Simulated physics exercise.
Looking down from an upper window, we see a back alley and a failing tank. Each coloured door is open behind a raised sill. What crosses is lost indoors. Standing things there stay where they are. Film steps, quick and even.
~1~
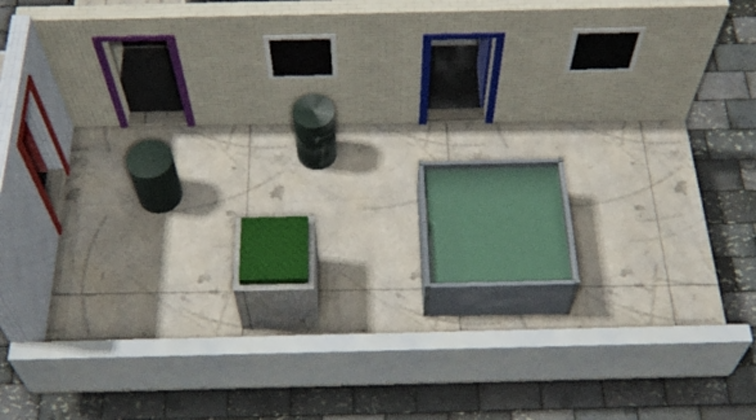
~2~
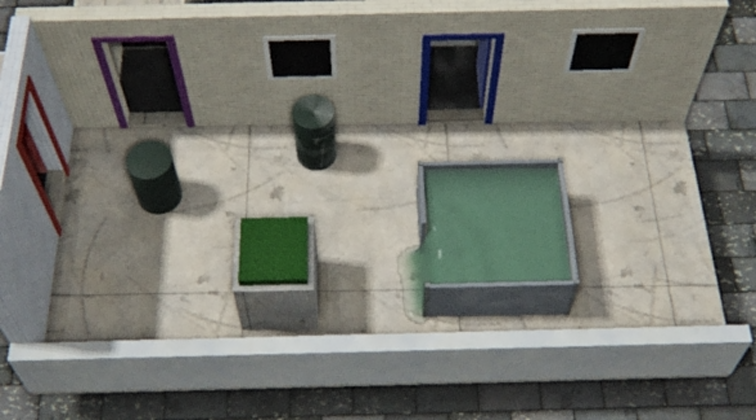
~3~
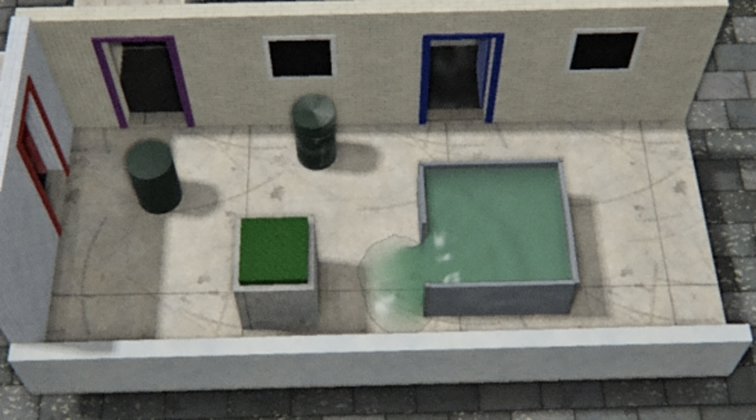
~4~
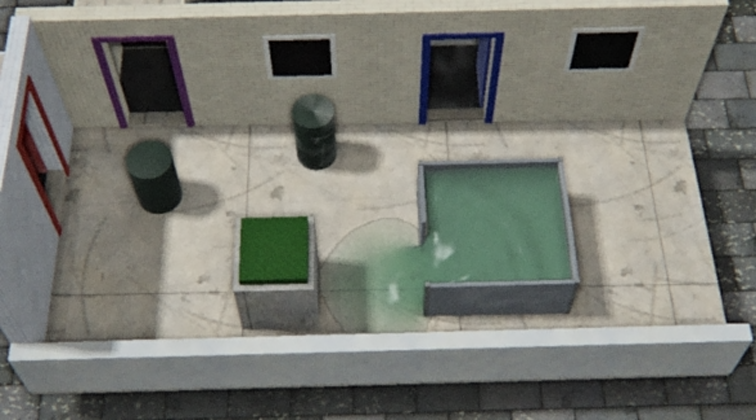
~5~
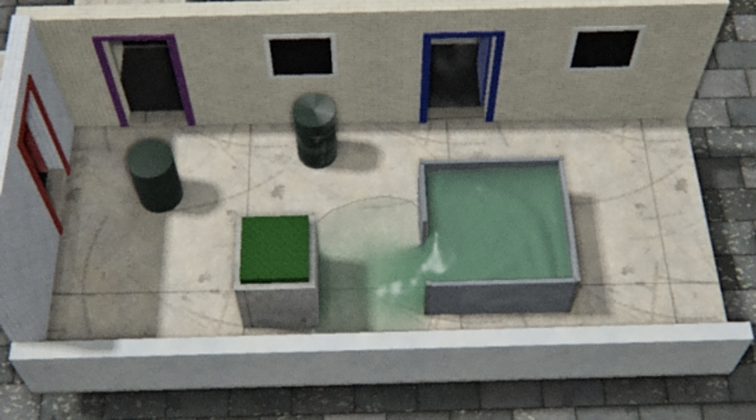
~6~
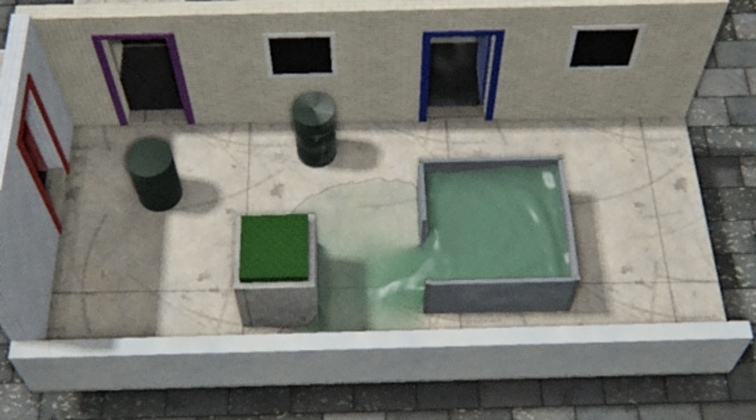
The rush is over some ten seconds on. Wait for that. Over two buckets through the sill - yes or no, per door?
Red door - no, blue door - yes, purple door - yes.
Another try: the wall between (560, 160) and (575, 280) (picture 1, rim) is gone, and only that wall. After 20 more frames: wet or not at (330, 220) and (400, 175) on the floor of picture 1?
As listed: Unflooded, unflooded.
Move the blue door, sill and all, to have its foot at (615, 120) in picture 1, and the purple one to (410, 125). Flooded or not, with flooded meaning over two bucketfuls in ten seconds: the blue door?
Result for blue: It comes in under it.
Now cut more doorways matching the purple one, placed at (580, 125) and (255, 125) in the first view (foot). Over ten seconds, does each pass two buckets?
The first door remains below the limit, while the second runs past the limit.
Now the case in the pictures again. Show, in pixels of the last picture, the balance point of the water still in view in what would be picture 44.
Close to (343, 237), I reckon.
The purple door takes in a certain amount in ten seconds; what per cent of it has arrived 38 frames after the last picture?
Roughly 65 percent.
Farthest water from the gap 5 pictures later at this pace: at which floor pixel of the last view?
Somewhere close to (124, 359).
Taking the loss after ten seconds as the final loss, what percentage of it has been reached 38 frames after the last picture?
About 40 per cent.
A moment on, water covers 25 % of the floor; the red door not reached, the blue door not reached, the purple door not reached.
Next, water covers 45 % of the floor; the red door not reached, the blue door not reached, the purple door wet at the sill, nothing in.
Then, water covers 65 % of the floor; the red door wet at the sill, nothing in, the blue door under two buckets in, the purple door over two buckets in.
Later, water covers 90 % of the floor; the red door wet at the sill, nothing in, the blue door under two buckets in, the purple door far over two buckets in.
In the end, water covers 90 % of the floor; the red door wet at the sill, nothing in, the blue door over two buckets in, the purple door far over two buckets in.
